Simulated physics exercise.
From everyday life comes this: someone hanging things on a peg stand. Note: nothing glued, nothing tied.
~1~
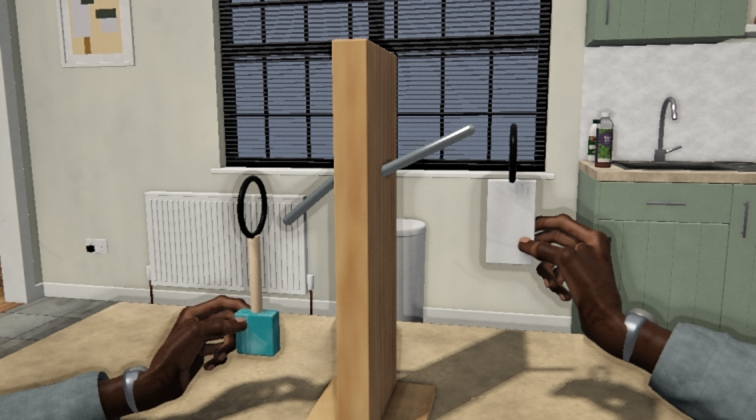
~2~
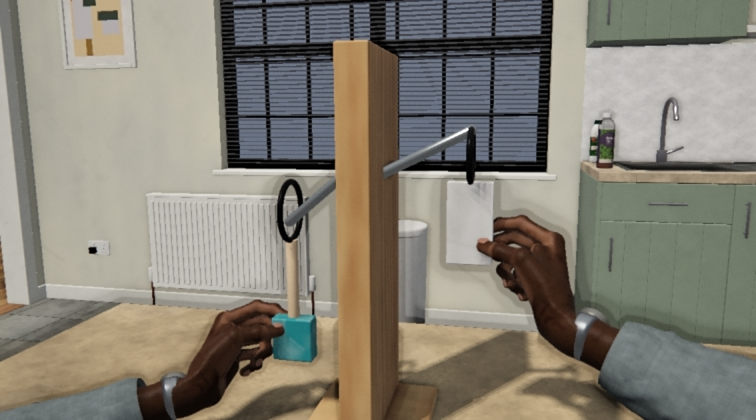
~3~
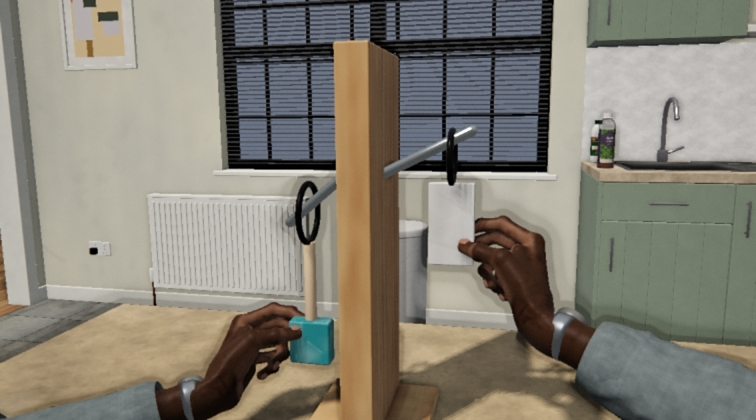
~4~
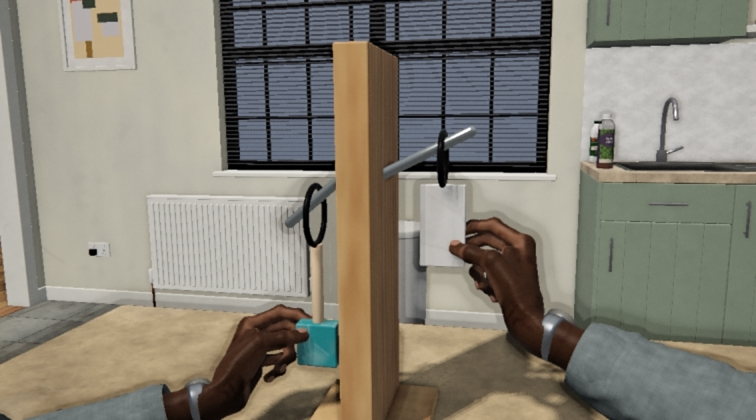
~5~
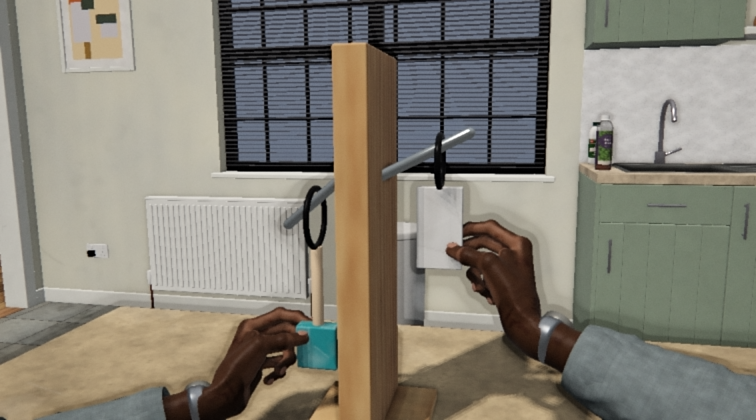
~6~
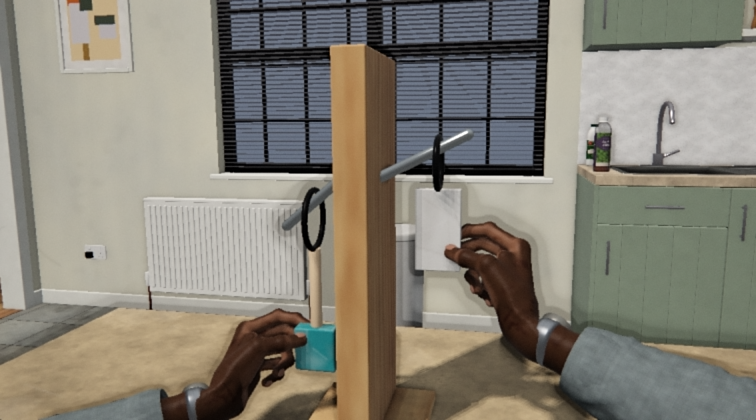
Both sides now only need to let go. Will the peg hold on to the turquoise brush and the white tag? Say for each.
Result: The turquoise brush comes off; the white tag stays up.
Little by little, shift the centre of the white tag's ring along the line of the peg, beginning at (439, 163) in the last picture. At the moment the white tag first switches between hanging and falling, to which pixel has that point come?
Critical pixel: Roughly (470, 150).
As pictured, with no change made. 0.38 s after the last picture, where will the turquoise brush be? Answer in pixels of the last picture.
Close to (230, 372).
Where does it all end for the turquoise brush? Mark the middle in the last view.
Once it all settles, the centre sits at about (212, 401).
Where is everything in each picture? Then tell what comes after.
The first frame shows still on the way; turquoise brush (255, 266); white tag (512, 194); peg stand (377, 244).
The second frame shows still on the way; white tag (471, 195); peg stand (379, 245).
The third frame shows still on the way; turquoise brush (310, 273); peg stand (379, 246).
The fourth frame shows still on the way; white tag (443, 198); peg stand (379, 246).
The fifth frame shows still on the way; turquoise brush (317, 277); peg stand (378, 248).
The sixth frame shows in place, still held; turquoise brush (315, 280); white tag (438, 203); peg stand (376, 249).
Then, 0.18 s later than the last frame, turquoise brush tilted by 17° near (296, 314); white tag at rest near (439, 204).
Then, 0.30 s later than the last frame, turquoise brush dropping near (261, 339); white tag at rest near (440, 204).
Then, 0.38 s later than the last frame, turquoise brush dropping near (231, 372); white tag at rest near (440, 204).
When it is over, the turquoise brush drops to the table, near (212, 401); the white tag remains hooked, near (439, 204).
